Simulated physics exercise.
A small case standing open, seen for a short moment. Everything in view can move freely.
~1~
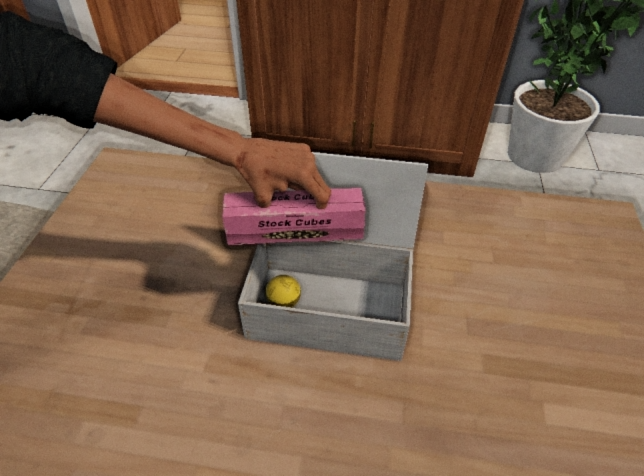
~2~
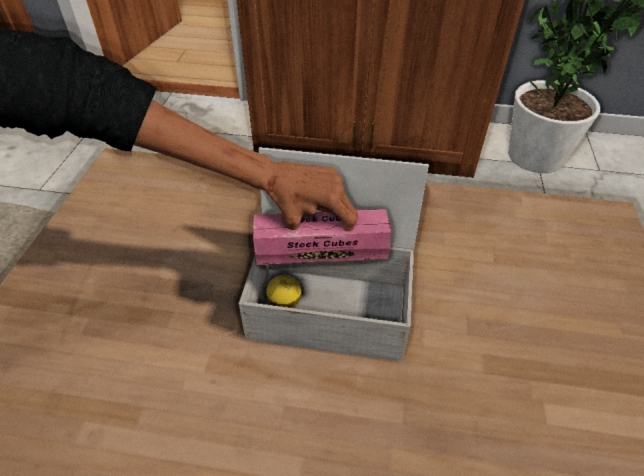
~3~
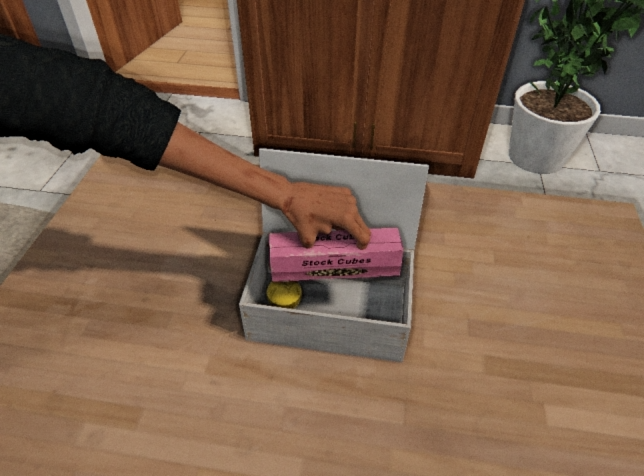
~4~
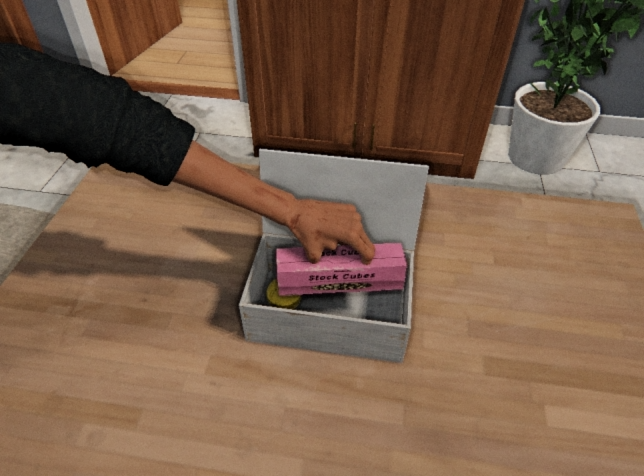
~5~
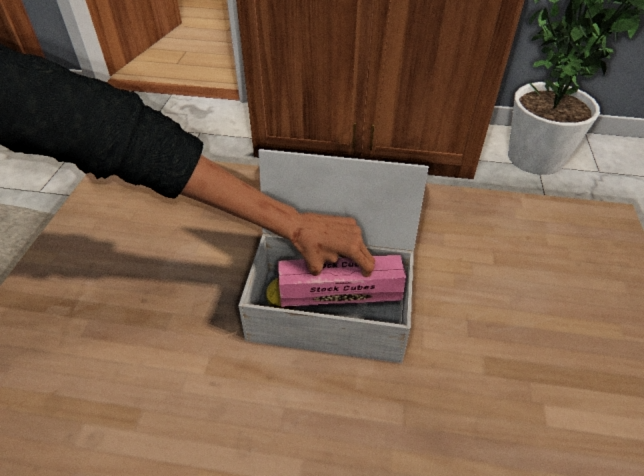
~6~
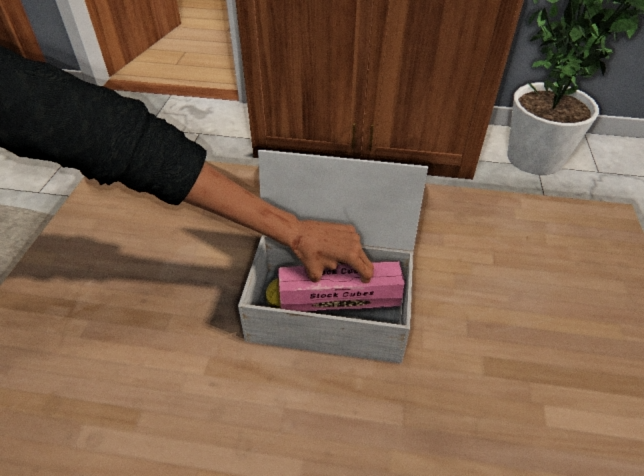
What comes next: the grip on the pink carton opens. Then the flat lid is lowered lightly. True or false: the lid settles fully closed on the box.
True.
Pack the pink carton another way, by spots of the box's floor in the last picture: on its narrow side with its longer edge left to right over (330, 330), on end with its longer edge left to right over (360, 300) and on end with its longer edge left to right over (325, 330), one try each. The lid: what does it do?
First try leaves it shut, second try leaves it partly open, third try leaves it partly open.
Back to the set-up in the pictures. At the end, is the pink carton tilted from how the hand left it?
Once everything settles, it keeps its original angle.
Then, 0.40 s on from there, pink carton turned 19° from how it was put near (333, 305); yellow ball shifted a little.
Then, 1.30 s on from there, lid 78° above the rim; pink carton shifted a little near (330, 302); yellow ball shifted a little.
Then, 1.70 s on from there, lid 49° above the rim; pink carton shifted a little near (330, 302); yellow ball shifted a little.
Then, 2.00 s on from there, lid 19° above the rim; pink carton shifted a little near (330, 302); yellow ball shifted about its own width.
In the end, lid shut; moved from the start, yellow ball and pink carton. At the end, from the last picture's camera, pink carton near (330, 302).
